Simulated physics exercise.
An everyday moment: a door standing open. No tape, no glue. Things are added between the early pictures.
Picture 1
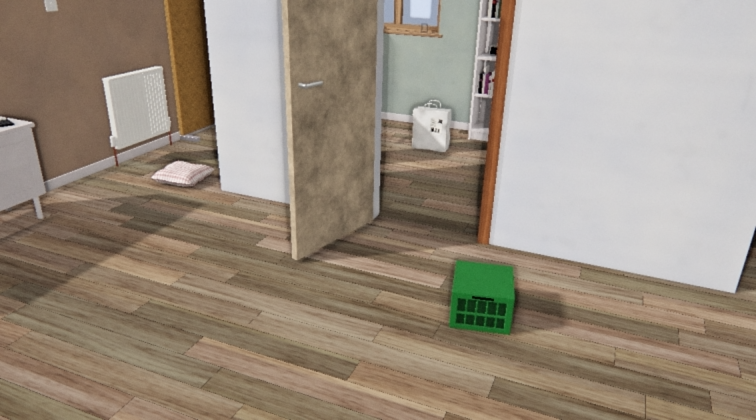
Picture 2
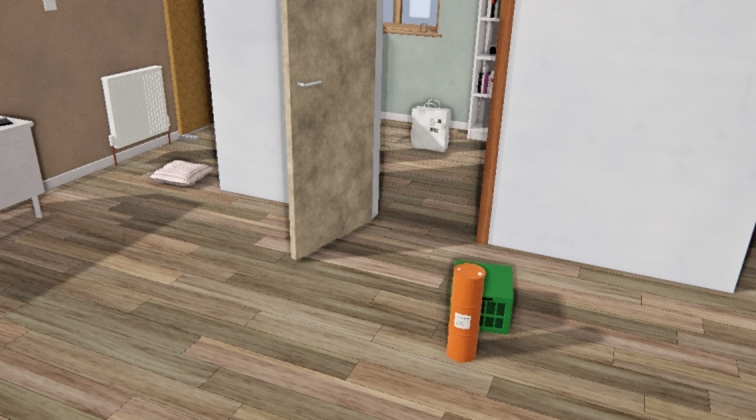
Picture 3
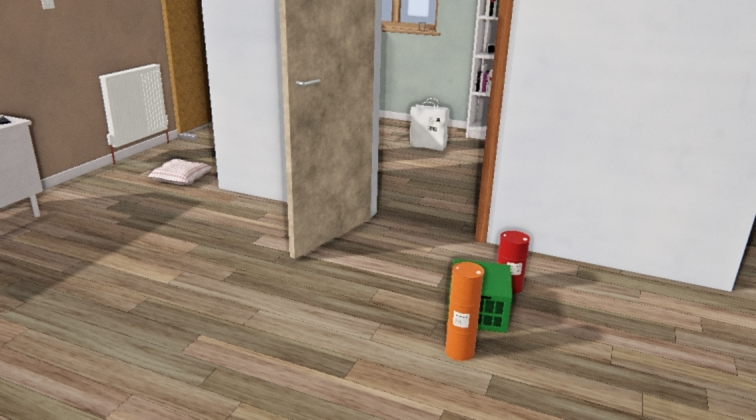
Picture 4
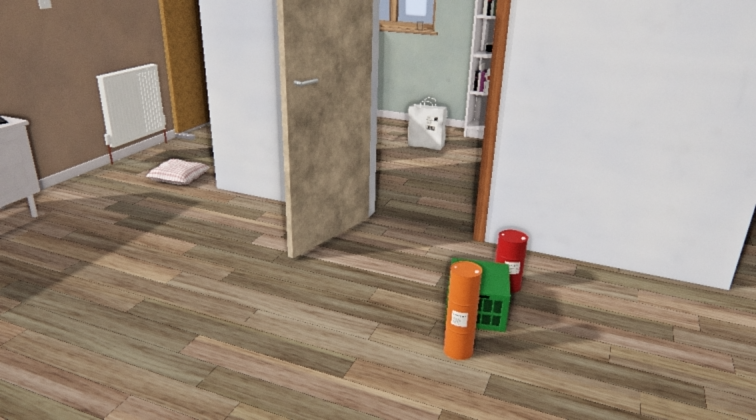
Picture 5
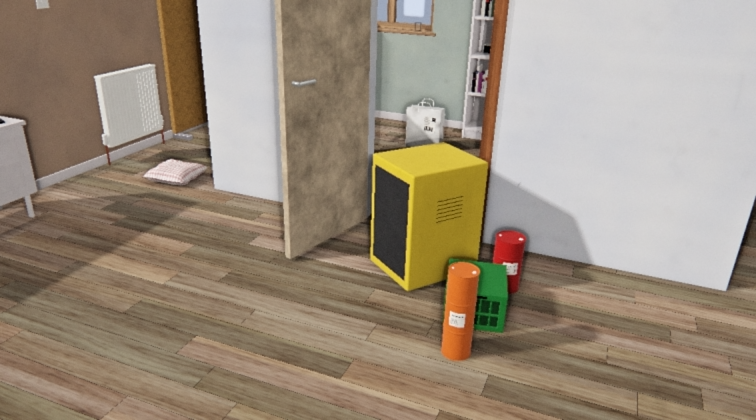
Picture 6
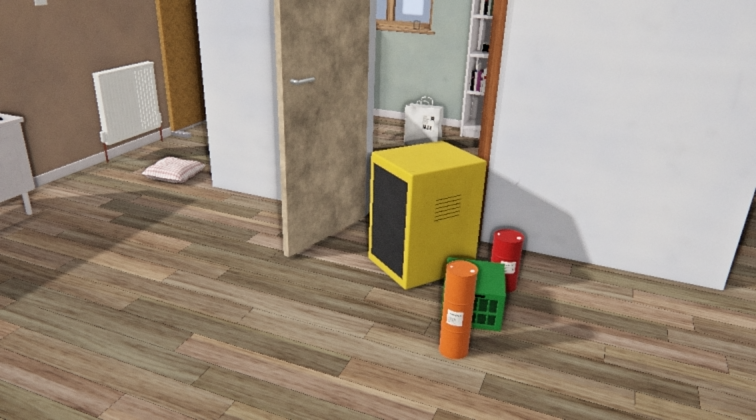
A door stood wide open and still beside a green crate on the wooden floor, then an orange canister appeared in front of it, a red one behind, and finally a large yellow appliance.
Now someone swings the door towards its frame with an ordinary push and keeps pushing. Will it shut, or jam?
Outcome: The door stops short.
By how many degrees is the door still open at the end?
About 65°.
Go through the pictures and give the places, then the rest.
The first picture shows door wide open and still.
The second picture shows door wide open and still; orange canister (465, 314).
The third picture shows door wide open and still; green crate (479, 294); red canister (512, 262).
The fourth picture shows door wide open and still; orange canister (462, 311); green crate (478, 294).
The fifth picture shows door wide open and still; red canister (508, 262); orange canister (460, 312).
The sixth picture shows door wide open and still; yellow appliance (425, 212); green crate (473, 293).
Then, 0.30 s on from there, open by 96°.
Then, 0.50 s on from there, open by 83°.
Then, 0.60 s on from there, open by 75°.
Then, 0.80 s on from there, open by 64°.
In the end, open by 63°; all 4 unmoved. At the end, from the last picture's camera, yellow appliance near (428, 212).
